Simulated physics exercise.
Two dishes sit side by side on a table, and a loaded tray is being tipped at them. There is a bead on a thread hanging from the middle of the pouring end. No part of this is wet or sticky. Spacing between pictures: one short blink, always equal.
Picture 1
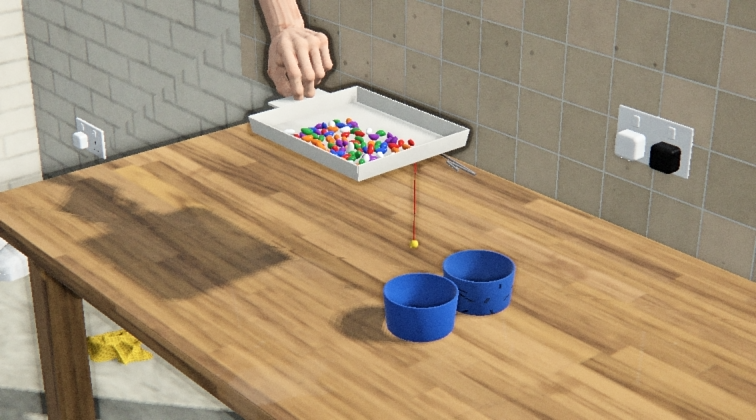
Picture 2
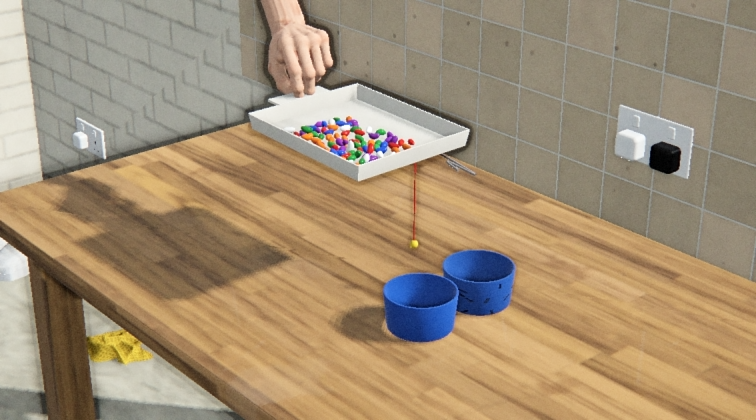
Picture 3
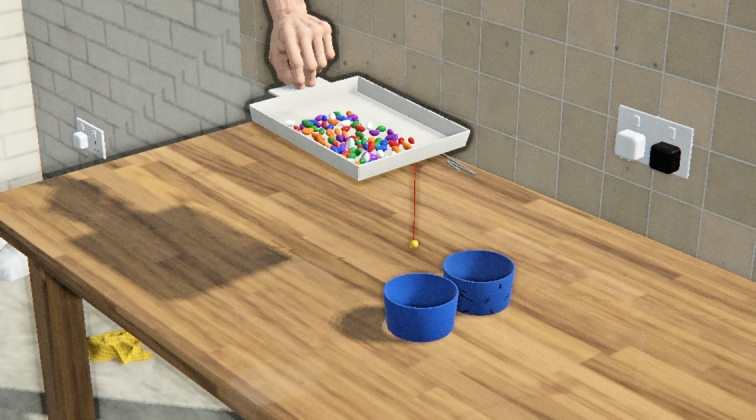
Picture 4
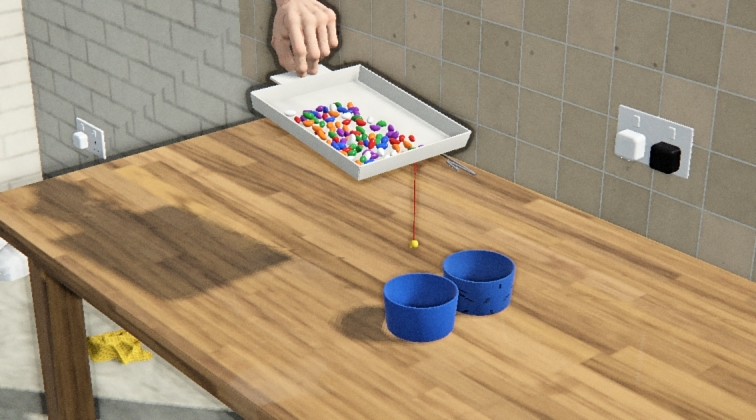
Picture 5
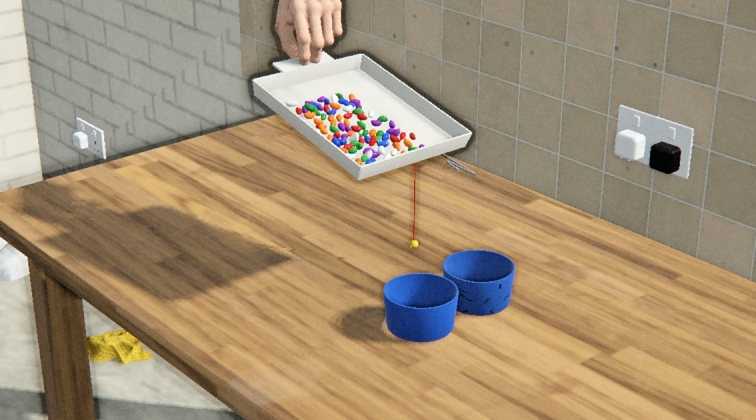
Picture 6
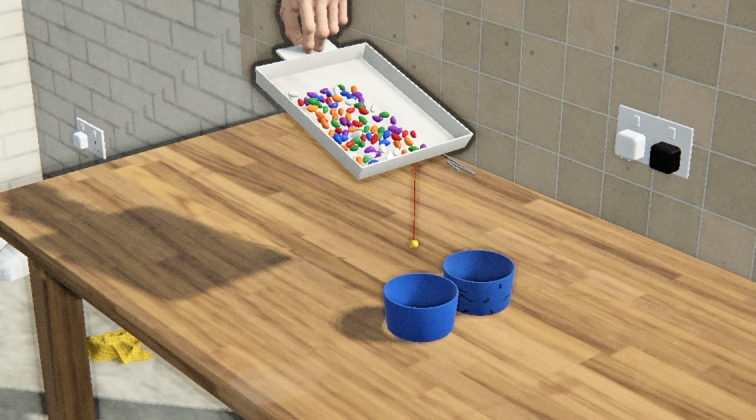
A hand gradually raises the back of a white tray of colourful jelly beans, tilting it.
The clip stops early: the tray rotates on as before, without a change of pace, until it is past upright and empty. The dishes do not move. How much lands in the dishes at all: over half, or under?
Most of the load is not lost.
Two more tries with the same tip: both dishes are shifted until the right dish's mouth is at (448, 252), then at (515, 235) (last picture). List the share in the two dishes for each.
Roughly 40% first, roughly 40% second.
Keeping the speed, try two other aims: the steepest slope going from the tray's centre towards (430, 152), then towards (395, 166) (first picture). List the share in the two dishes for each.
The first try would leave around 50 per cent there, the second around 60 per cent.
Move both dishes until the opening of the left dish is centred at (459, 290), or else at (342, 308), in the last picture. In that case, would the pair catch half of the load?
Well, a minority share the first time and a minority share the next.
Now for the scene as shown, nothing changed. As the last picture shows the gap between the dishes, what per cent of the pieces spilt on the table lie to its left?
Close to 60 per cent.
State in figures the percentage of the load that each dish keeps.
Around 40 in a hundred in the left dish and around 40 in a hundred in the right dish.
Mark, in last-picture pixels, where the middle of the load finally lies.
Around (458, 303).
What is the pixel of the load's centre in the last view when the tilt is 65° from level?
The middle of the pieces lands at roughly (398, 138).
Soon, tray tipped steeply; all on the tray.
A while on, tray tipped past a quarter turn; most on the tray; a stray few in the left dish; a small part in the air.
Towards the end, tray tipped past a quarter turn; about a third in the left dish; about a third in the right dish; about a quarter outside both.
Finally, tray tipped past a quarter turn; about a third in the left dish; about a third in the right dish; about a quarter outside both.
